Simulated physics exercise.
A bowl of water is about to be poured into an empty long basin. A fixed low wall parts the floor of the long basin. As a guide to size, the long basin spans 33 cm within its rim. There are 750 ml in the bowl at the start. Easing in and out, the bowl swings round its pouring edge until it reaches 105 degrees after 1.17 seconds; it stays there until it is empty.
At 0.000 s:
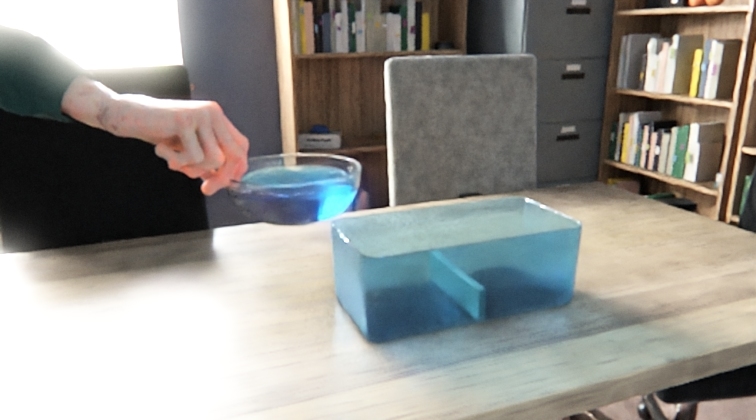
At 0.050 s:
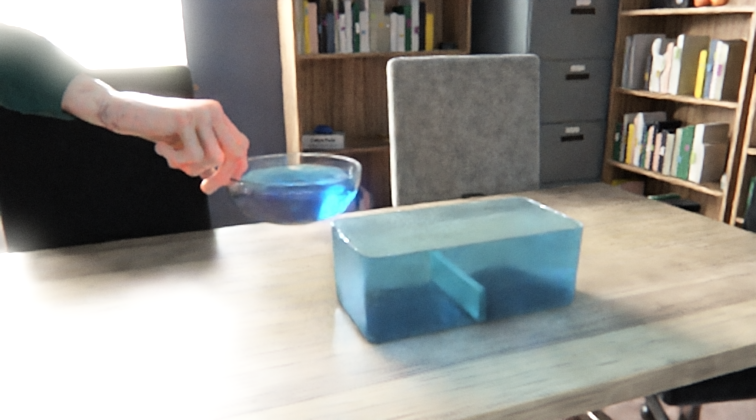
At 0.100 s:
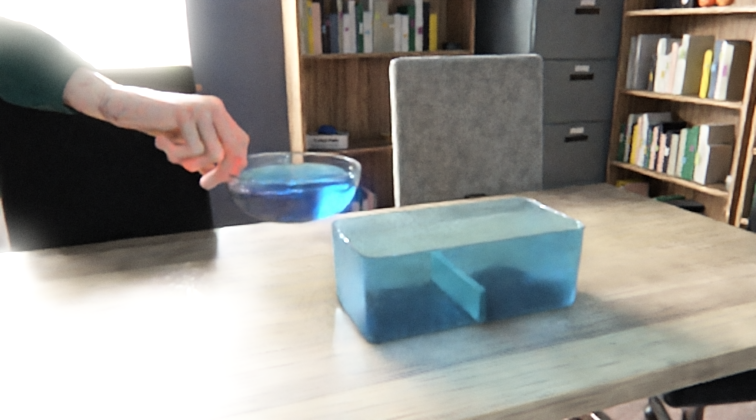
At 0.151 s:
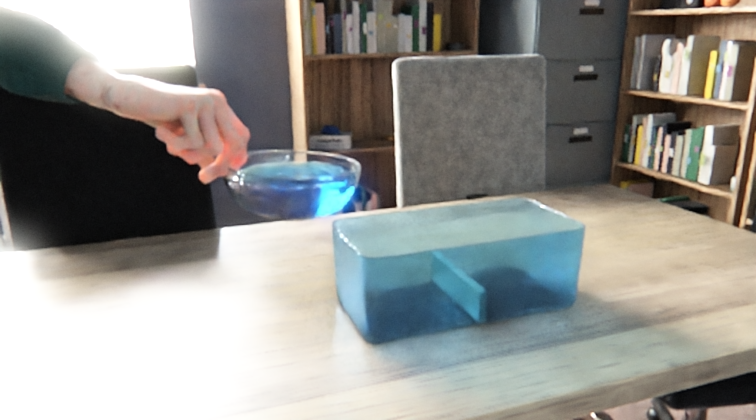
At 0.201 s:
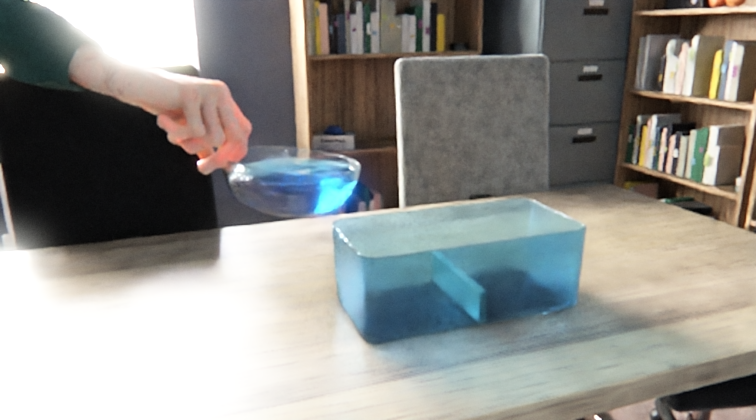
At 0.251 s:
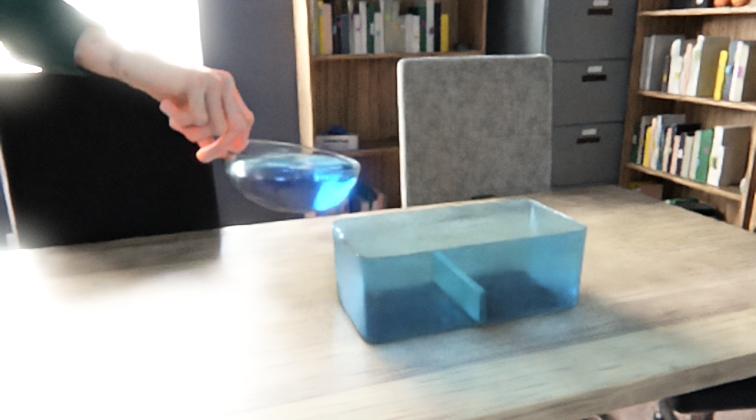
A hand holding a glass bowl of blue water, slowly tilting it rightward beside a divided blue basin on a wooden table.
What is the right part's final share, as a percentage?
About 4 per cent.
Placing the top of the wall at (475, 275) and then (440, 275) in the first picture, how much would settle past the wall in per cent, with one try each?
Some 20 in a hundred, then some 35 in a hundred.
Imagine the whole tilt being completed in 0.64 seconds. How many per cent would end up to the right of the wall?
10 per cent.
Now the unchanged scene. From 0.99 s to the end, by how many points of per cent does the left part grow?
Close to 5% of the whole.
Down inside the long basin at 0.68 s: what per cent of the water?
I'd estimate some 18 percent of the liquid.
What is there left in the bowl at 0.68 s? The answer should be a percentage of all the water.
Portion remaining: Approx. 40 per cent.
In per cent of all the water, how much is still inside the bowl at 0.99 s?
Roughly 1 percent remains.
After 0.68 s the tilt is 65° and 40 per cent is still to pour, 18 is left of the wall and 0 right of it.
After 0.99 s the tilt is 99° and 1 per cent is still to pour, 90 is left of the wall and 2 right of it.
After 1.32 s the tilt is 105° and 0 per cent is still to pour, 95 is left of the wall and 4 right of it.
After 1.67 s the tilt is 105° and 0 per cent is still to pour, 94 is left of the wall and 4 right of it.
In the end 94 per cent lies left of the wall, 4 right of it and 2 outside.
